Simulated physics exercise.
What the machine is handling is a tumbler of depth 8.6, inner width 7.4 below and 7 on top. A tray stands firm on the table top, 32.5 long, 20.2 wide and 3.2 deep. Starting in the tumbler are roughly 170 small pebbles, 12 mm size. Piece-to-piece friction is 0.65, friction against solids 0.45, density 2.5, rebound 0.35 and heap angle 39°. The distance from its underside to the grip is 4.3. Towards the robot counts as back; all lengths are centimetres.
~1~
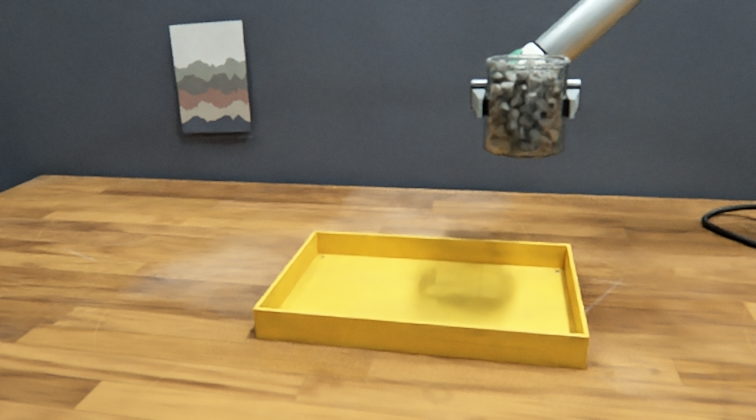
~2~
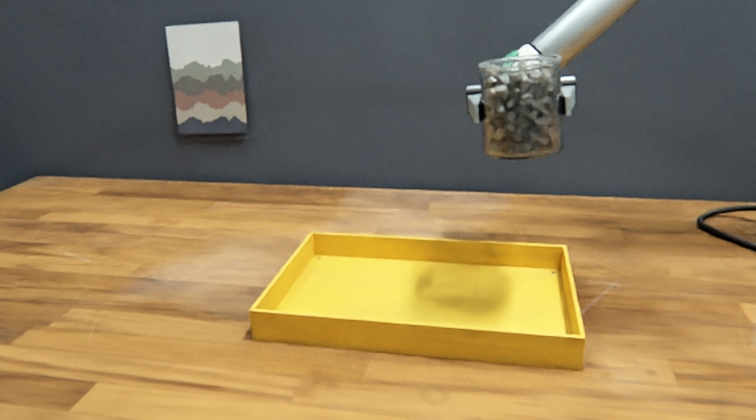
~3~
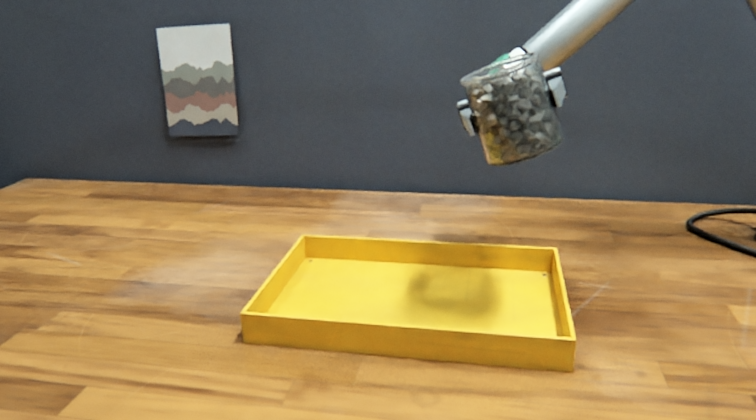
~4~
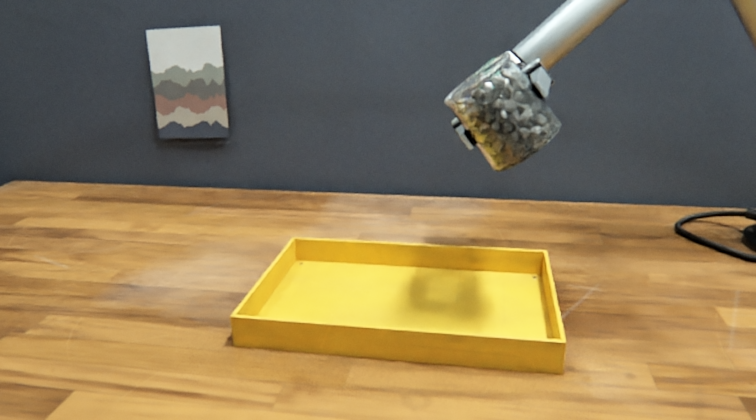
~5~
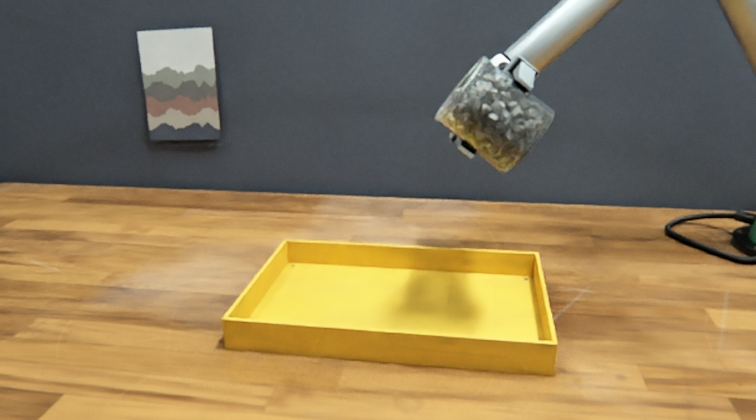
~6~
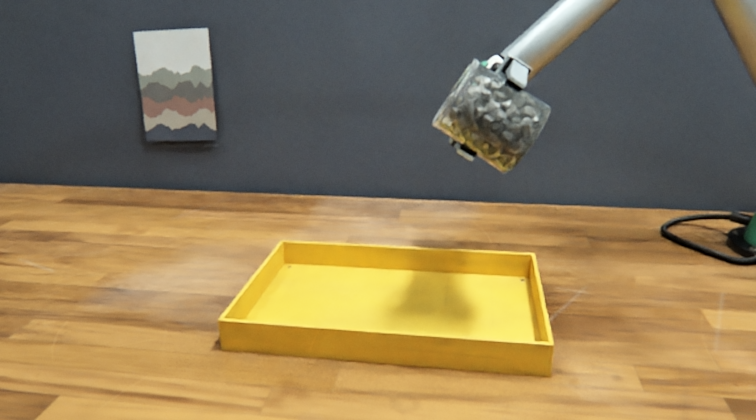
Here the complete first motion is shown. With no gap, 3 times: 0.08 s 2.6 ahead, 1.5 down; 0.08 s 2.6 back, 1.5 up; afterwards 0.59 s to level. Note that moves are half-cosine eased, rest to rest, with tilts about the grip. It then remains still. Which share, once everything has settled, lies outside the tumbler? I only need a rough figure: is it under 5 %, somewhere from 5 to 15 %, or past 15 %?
Roughly, it is somewhere from 5 to 15 %.
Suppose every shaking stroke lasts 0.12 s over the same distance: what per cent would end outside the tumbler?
Roughly 0 percent would.
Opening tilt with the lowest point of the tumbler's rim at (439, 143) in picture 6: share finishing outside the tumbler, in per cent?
Roughly 40 per cent.
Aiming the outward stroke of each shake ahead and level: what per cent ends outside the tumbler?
Roughly 25 per cent.
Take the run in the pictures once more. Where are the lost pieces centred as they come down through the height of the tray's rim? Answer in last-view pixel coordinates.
Centre: Roughly (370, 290).
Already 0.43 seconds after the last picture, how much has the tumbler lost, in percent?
About 5 per cent so far.
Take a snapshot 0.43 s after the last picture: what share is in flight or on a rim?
About 2 per cent.
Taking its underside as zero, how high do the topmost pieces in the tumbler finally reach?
8.5 cm.
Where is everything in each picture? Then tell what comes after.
The tumbler middle at (525, 106), level; upper third of the load around (527, 87), from x 490 to 555, top at y 65; 169 in the tumbler, in the first picture.
The tumbler middle at (521, 108), tilted 6° forward; upper third of the load around (522, 88), from x 490 to 555, top at y 65, in the second picture.
The tumbler middle at (512, 111), tilted 20° forward; upper third of the load around (513, 92), from x 475 to 550, top at y 70, in the third picture.
The tumbler middle at (502, 114), tilted 38° forward; upper third of the load around (500, 97), from x 460 to 545, top at y 75, in the fourth picture.
The tumbler middle at (494, 116), tilted 52° forward; upper third of the load around (494, 99), from x 445 to 540, top at y 80, in the fifth picture.
The tumbler middle at (491, 117), tilted 58° forward; upper third of the load around (490, 101), from x 440 to 535, top at y 80; 169 in the tumbler, in the sixth picture.
Then, 0.43 s on, tilted 58° forward, highest piece 24 above the table; 159 in the tumbler, 7 in the tray, 3 in flight or on a rim.
Then, 0.86 s on, tilted 17° forward, highest piece 26 above the table; 154 in the tumbler, 15 in the tray.
Then, 1.27 s on, level, highest piece 27 above the table; 154 in the tumbler, 15 in the tray.
Then, 2.32 s on, level, highest piece 27 above the table; 154 in the tumbler, 15 in the tray.
In the end, 154 in the tumbler, 15 in the tray. That is 9 % outside the tumbler.
